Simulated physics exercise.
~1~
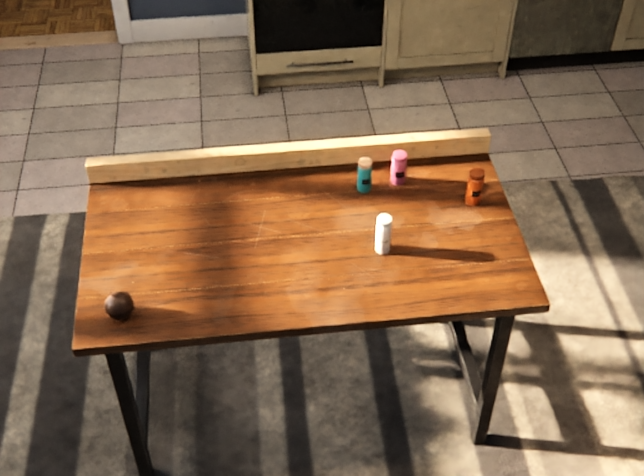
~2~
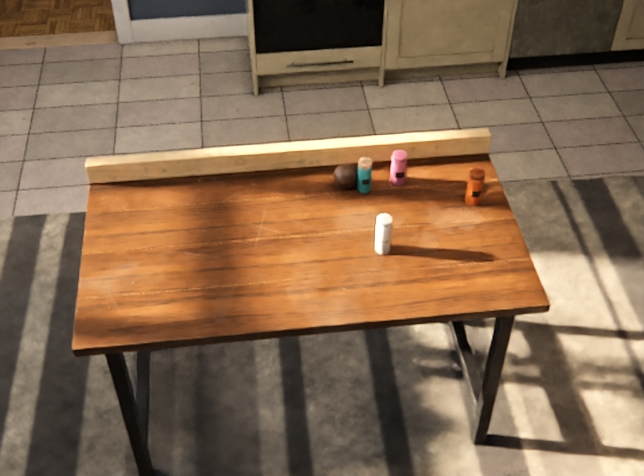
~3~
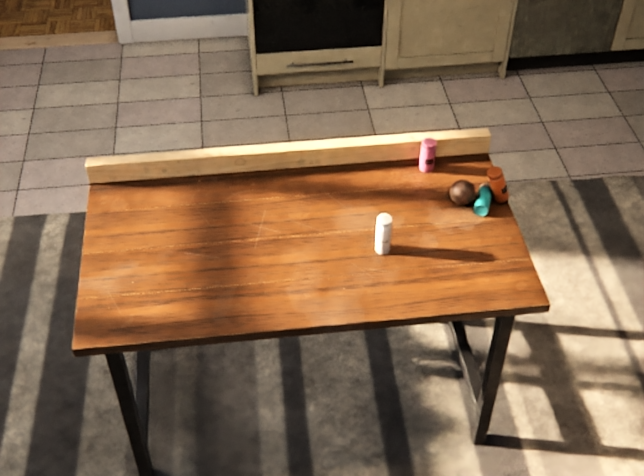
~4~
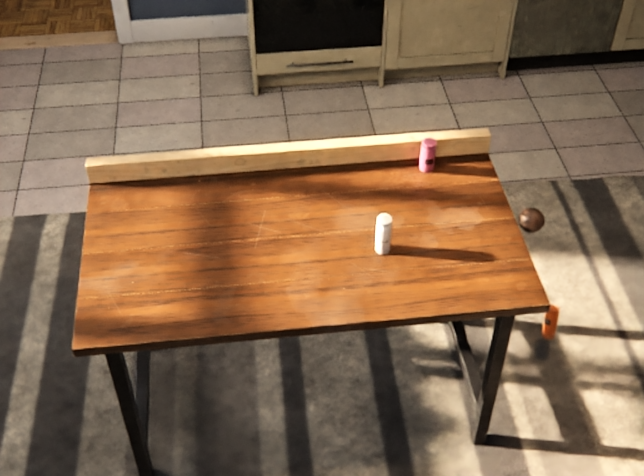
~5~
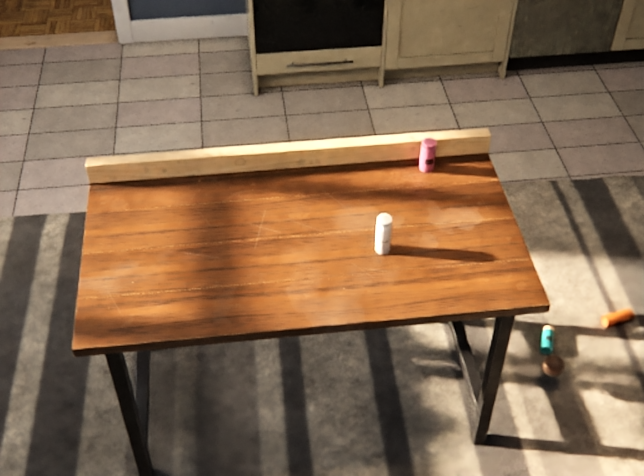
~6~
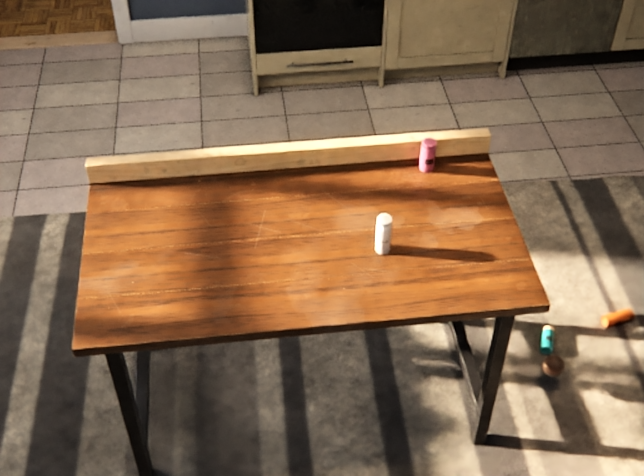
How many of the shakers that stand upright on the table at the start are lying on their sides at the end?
Two of them, the turquoise shaker and the orange shaker, end up lying on their sides on the floor.
